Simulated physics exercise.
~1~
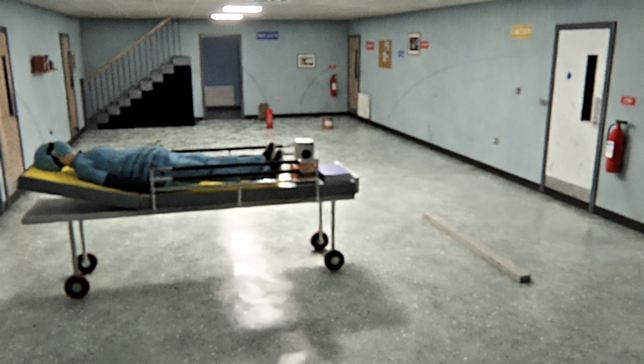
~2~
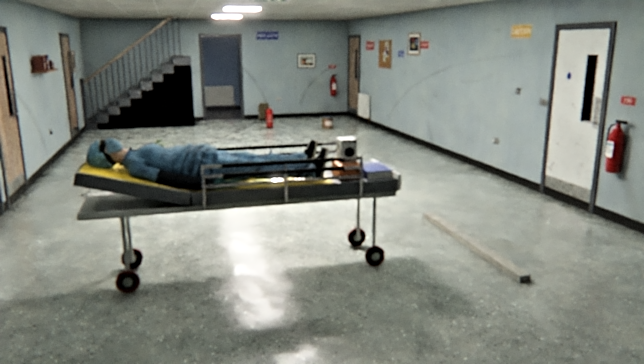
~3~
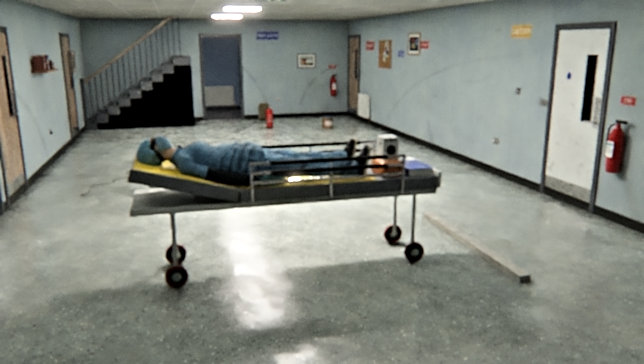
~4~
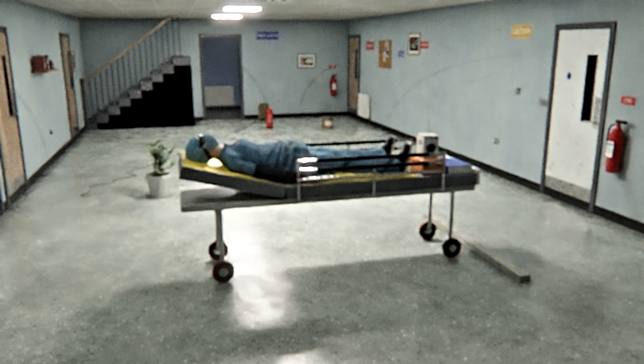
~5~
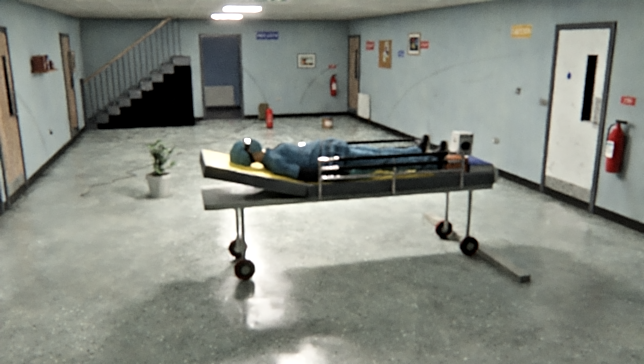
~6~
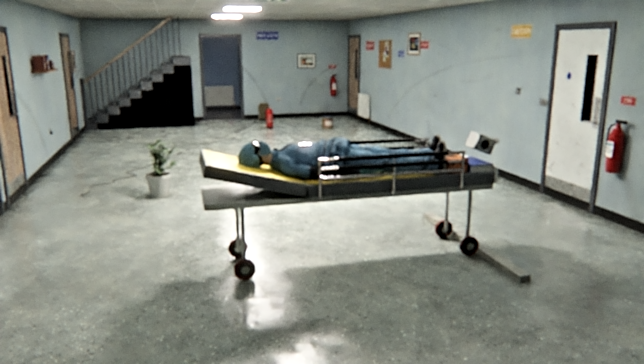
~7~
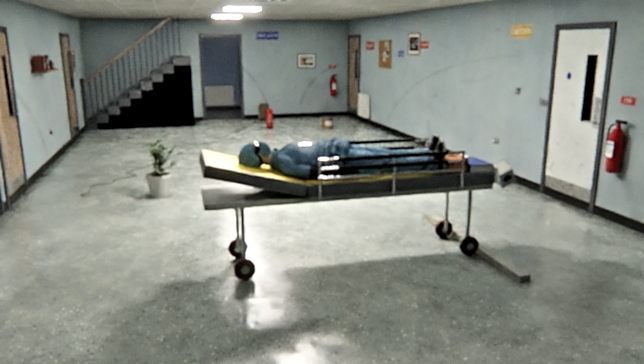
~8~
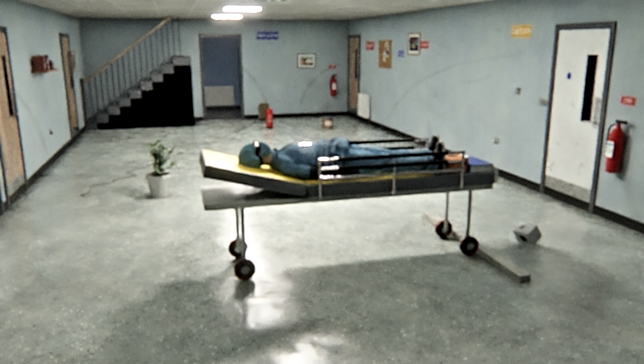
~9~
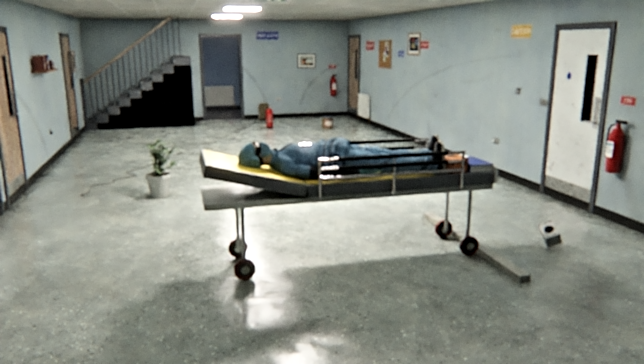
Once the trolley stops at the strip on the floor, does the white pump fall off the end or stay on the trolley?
The white pump falls off. It tips over the right end of the trolley and ends up lying on its side on the floor.
In a wide, pale-blue hallway with stairs at the back left and a red extinguisher by a white door on the right, a still view from the side shows a hospital trolley. A figure in blue lies on its yellow and dark top, feet to the right, with a small white pump, an orange case and a blue folder near the feet. The trolley rolls right, uncovering a potted plant, and stops at a strip on the floor. The figure shifts slightly forward, and the pump tips off the right end. It drops to the floor and ends on its side beyond the strip, while the figure, case and folder stay aboard.
